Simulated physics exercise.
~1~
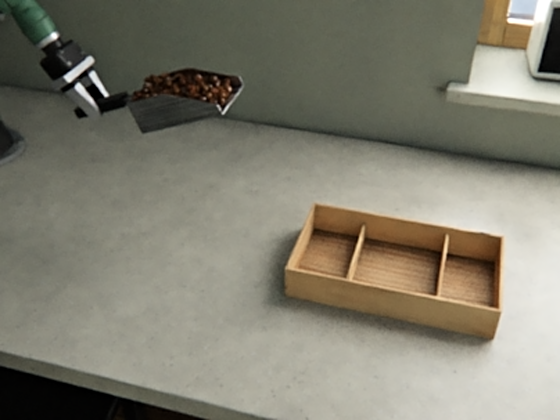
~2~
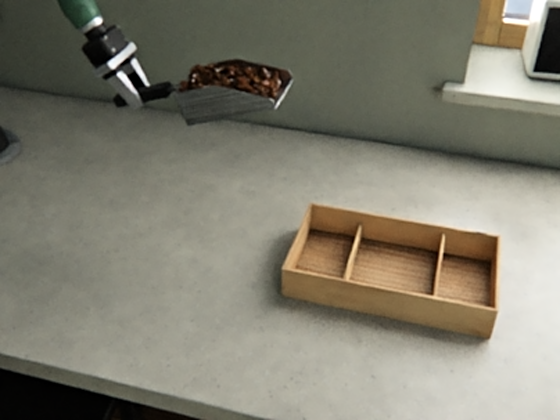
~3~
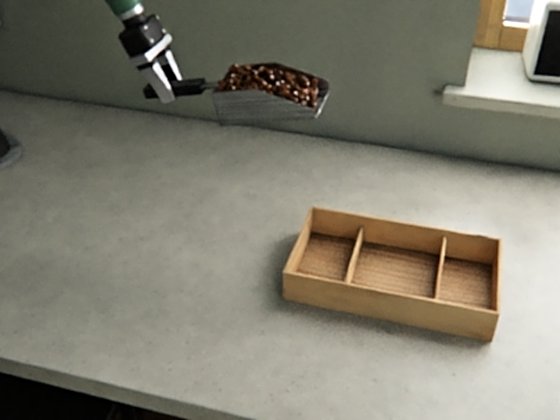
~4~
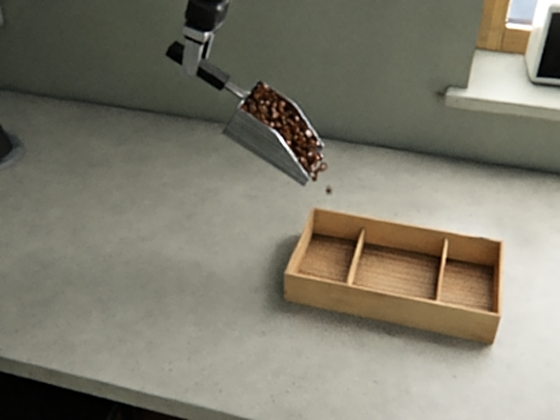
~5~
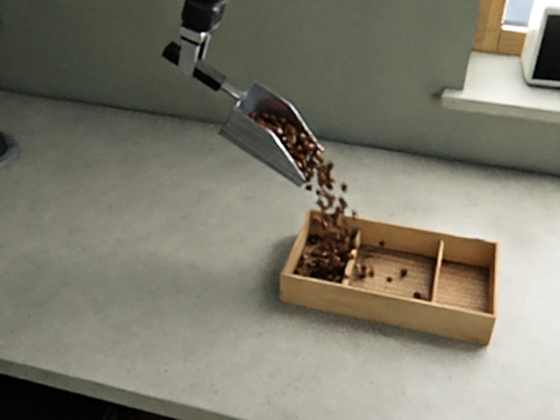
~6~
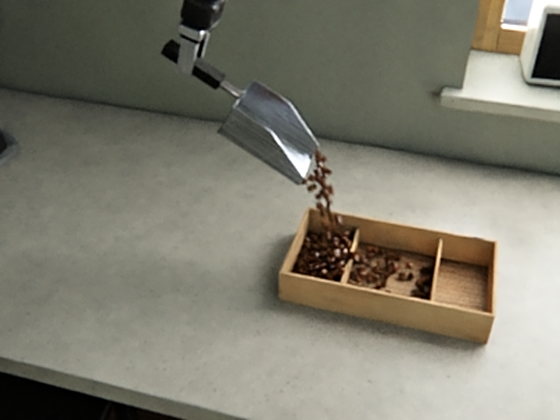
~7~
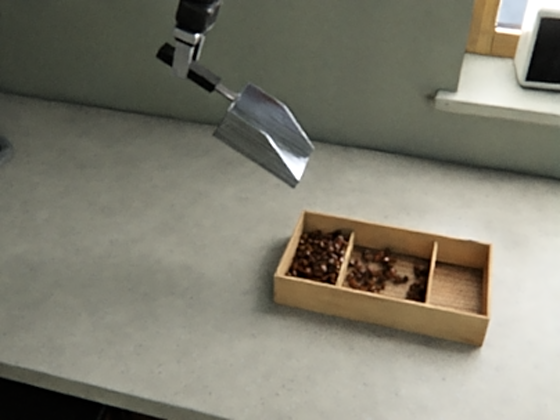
A robot arm carried a metal scoop heaped with small brown pellets to the right, then tipped it over a divided wooden box on a grey counter. The pellets poured out, mostly filling the left section, with some scattered in the middle and the right section left empty.
